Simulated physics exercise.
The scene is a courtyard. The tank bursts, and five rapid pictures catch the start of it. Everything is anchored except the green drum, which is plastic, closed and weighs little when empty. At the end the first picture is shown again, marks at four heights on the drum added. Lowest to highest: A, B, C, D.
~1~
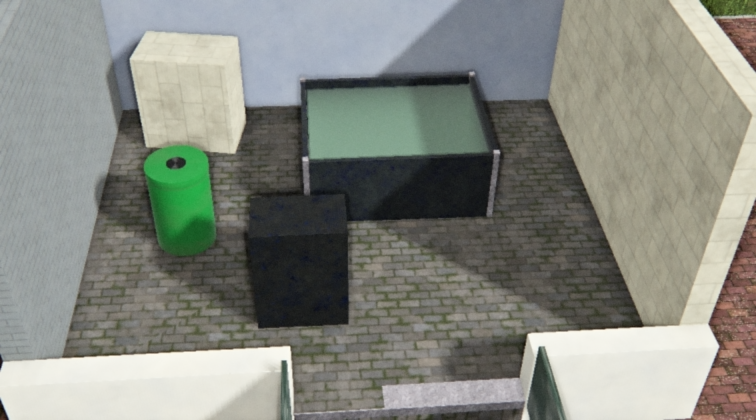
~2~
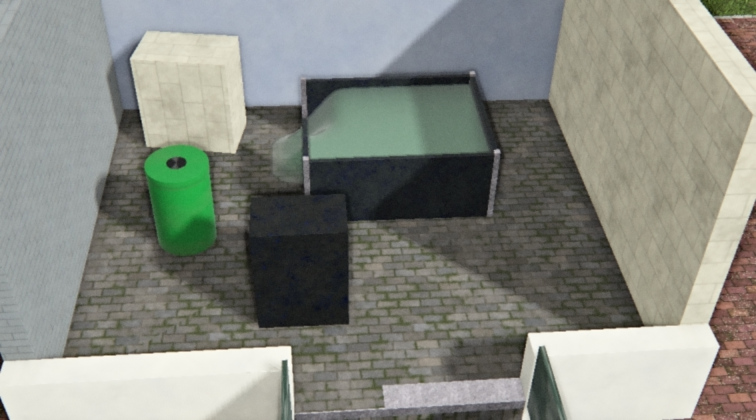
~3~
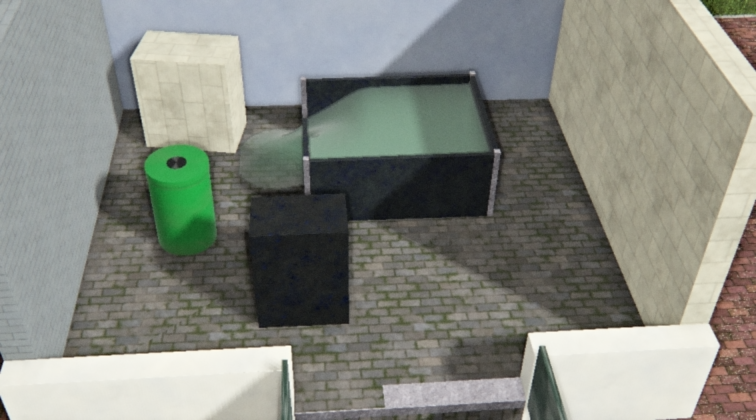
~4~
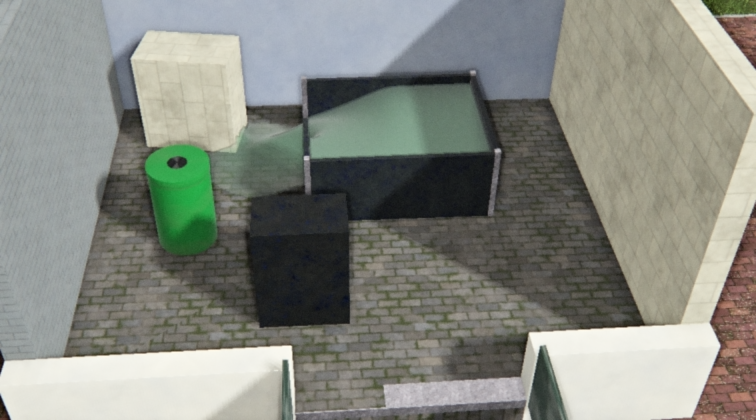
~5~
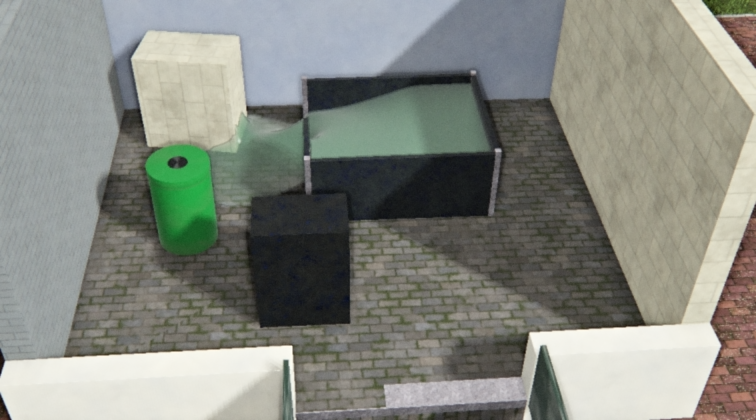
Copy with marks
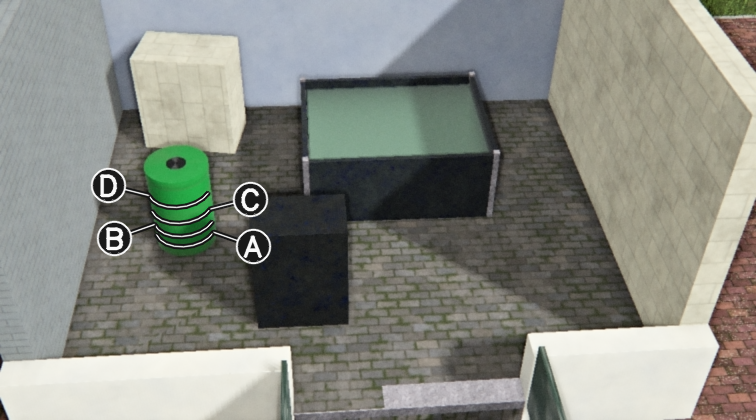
At the start, a dark-sided tank full of pale green water stands in a paved courtyard near a green drum, a pale block and a black block. Water then pours out through the tank's left side onto the paving and spreads leftward toward the pale block and drum, while the solid objects stay still.
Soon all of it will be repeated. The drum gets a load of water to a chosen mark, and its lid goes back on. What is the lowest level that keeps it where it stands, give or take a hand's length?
B.
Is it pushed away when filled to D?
No, that is safe.
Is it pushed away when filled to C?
No, that is safe.
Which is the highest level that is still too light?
That would be A.
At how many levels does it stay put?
Three of them.
On the marked copy, A at (183, 246); B at (181, 236); C at (179, 223); D at (176, 207); from the bottom up A, B, C, D.
With A, it is pushed about half its own width away.
With B, it does not move.
With C, it does not move.
With D, it does not move.
